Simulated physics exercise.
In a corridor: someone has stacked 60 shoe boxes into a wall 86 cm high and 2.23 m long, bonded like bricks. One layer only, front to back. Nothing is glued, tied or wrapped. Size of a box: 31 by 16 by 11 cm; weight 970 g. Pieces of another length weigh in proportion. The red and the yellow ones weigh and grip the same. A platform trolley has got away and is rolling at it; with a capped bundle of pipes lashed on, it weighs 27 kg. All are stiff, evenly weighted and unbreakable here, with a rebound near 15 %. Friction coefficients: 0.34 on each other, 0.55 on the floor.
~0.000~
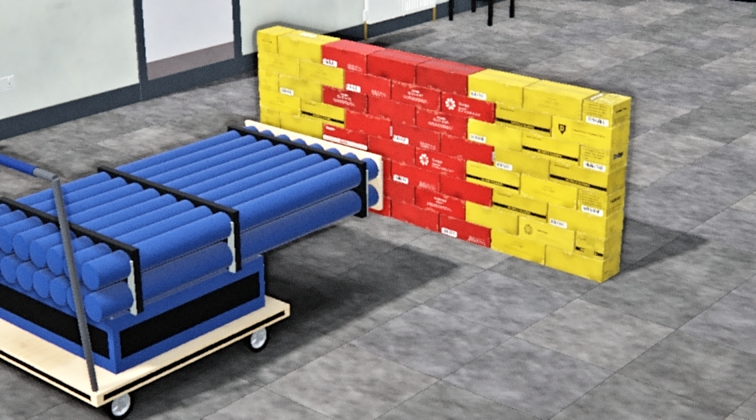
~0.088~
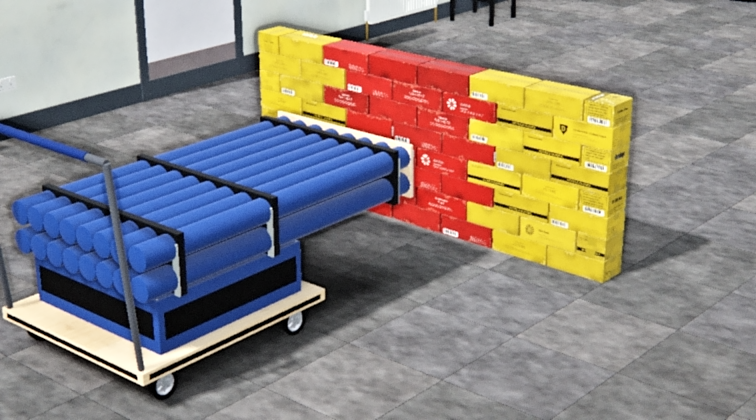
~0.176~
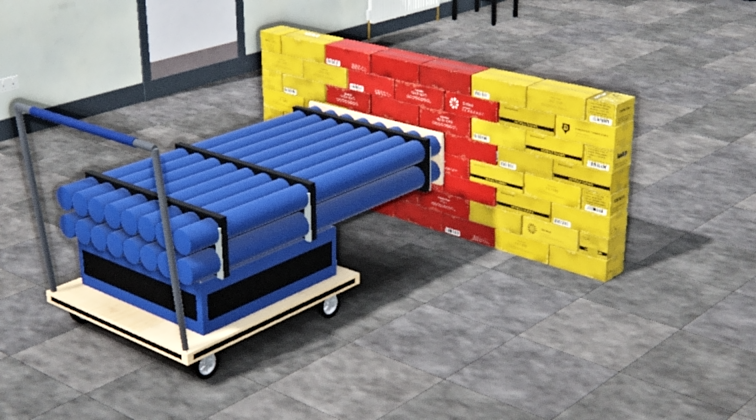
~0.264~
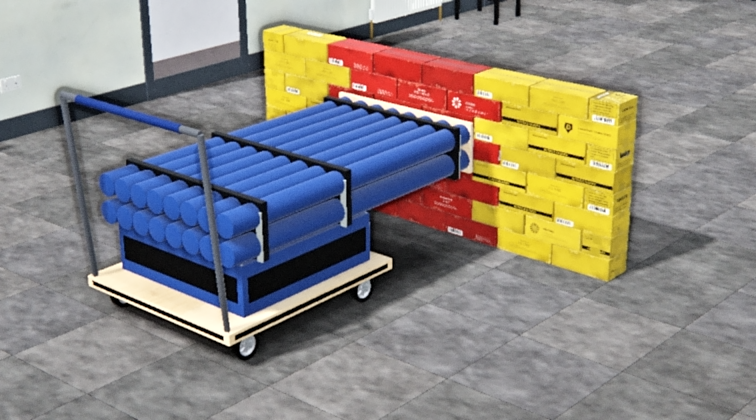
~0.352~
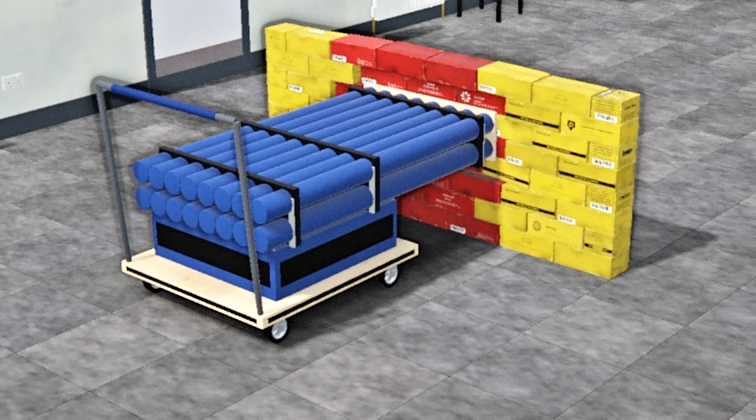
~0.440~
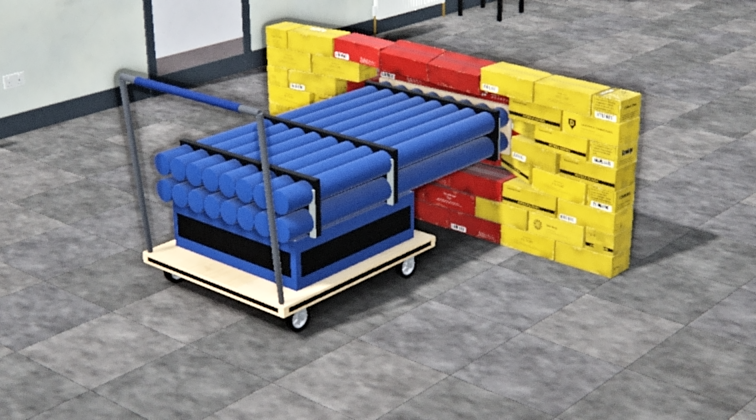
A trolley carrying a lashed bundle of blue pipes rolls rightward across a grey tiled floor toward a wall of stacked red and yellow boxes, then its load pushes into the red middle section, shoving several boxes backward and tilting some.
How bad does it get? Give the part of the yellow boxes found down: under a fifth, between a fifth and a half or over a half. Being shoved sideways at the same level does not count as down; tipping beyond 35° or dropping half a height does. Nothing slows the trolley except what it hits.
The part is from a fifth to a half.
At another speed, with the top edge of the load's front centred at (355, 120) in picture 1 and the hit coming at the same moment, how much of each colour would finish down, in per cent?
Then yellow 40, red 70 per cent.
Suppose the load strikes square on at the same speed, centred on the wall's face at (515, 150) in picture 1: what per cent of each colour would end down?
In that case yellow 40, red 50 per cent.
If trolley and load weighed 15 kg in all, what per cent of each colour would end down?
In that case yellow 40, red 70 per cent.
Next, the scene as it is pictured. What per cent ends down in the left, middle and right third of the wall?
Left 40, middle 80, right 40 per cent.
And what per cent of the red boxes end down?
Ending so: Red 80 per cent.
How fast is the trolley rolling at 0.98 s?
Roughly 0.6 m/s.
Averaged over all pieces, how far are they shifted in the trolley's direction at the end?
Roughly 40 cm.
By 0.64 s, load 40 cm past the wall's line, still rolling; none of the 36 yellow boxes down (12 of 60 in all colours); top yellow box tilted 7°; top red box tilted 13°.
By 0.98 s, load 73 cm past the wall's line, still rolling; 13 of the 36 yellow boxes down (28 of 60 in all colours); top yellow box tilted 40°, 10 cm lower; top red box tilted 28°, 9 cm lower.
By 1.50 s, load 83 cm past the wall's line, stopped; 15 of the 36 yellow boxes down (33 of 60 in all colours); top yellow box upside down; top red box tilted 73°, 55 cm lower.
When it is over (2.8 s), load 83 cm past the wall's line, stopped; 15 of the 36 yellow boxes down (33 of 60 in all colours); top yellow box upside down; top red box on its side. That is 42 per cent. In pixels of the last frame, middles, top yellow box near (375, 121), top red box near (521, 132).
